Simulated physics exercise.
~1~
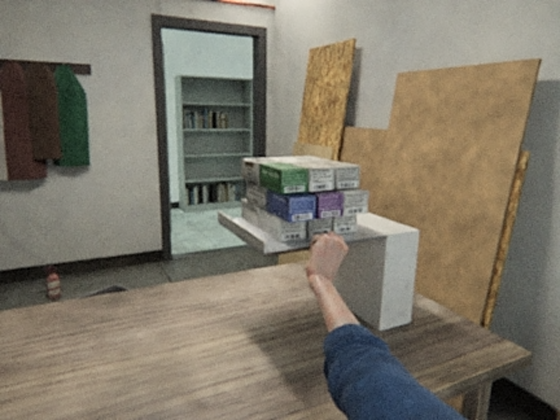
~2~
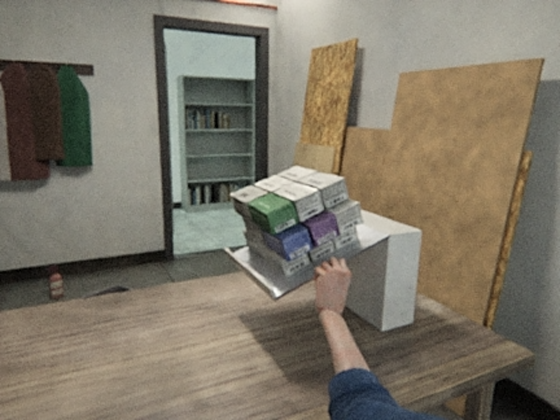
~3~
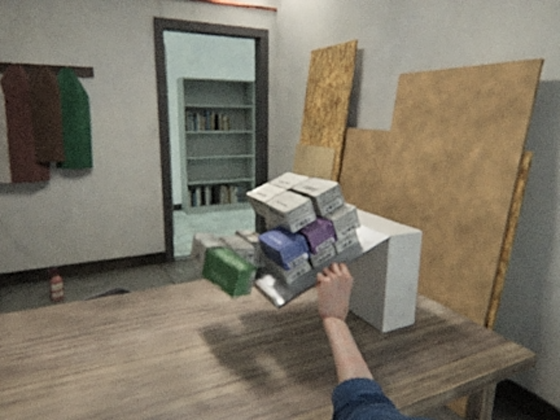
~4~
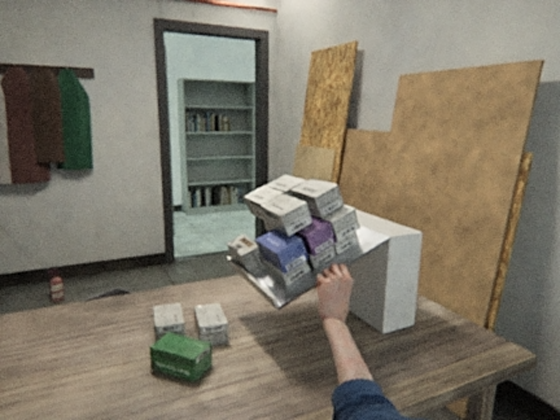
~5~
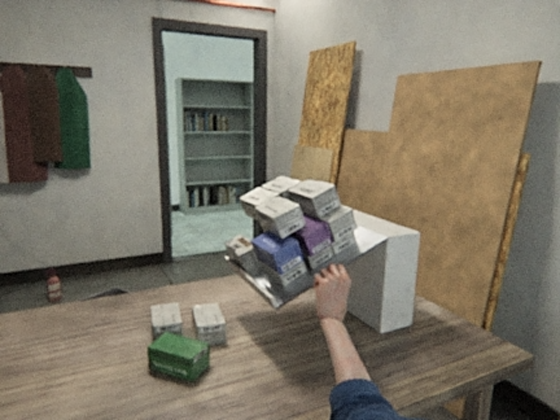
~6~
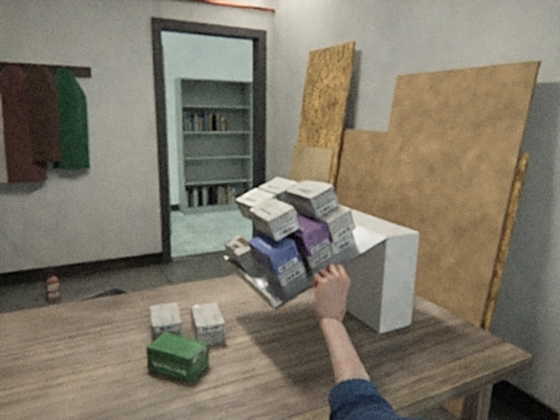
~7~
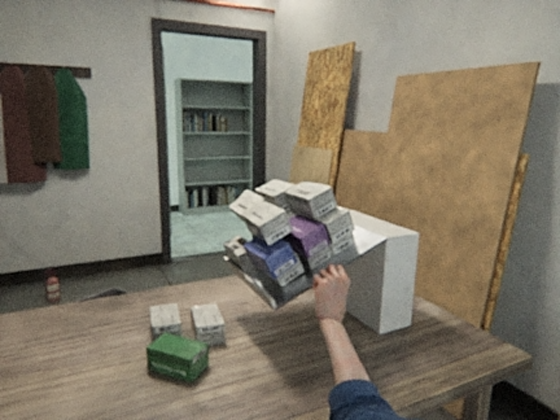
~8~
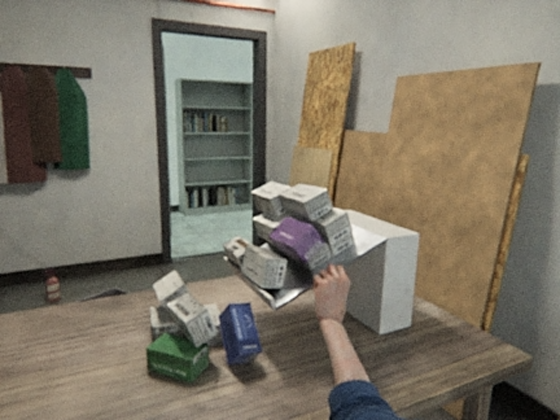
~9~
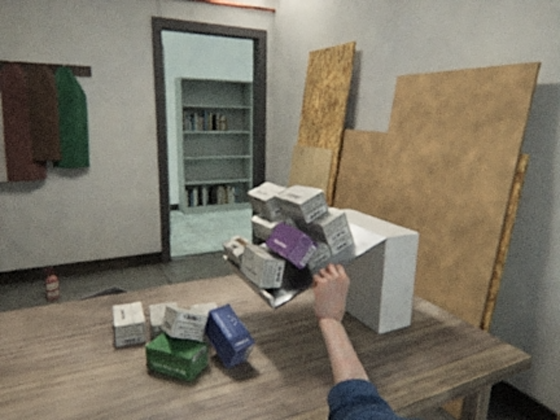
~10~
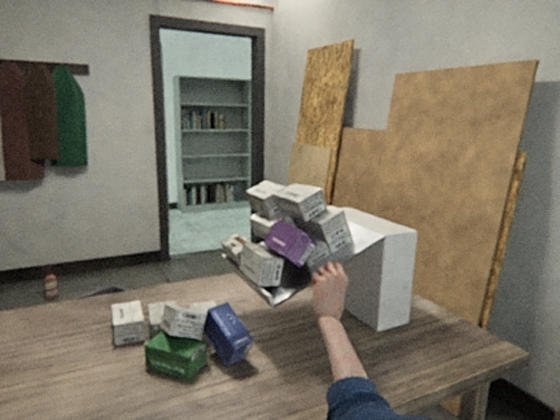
In a plain room with a wooden table, a hand holds a tray of stacked packets as it tilts down to the left; a green packet tumbles onto the table first, then a blue one follows with others, while a purple packet stays aboard, leaning among the rest.
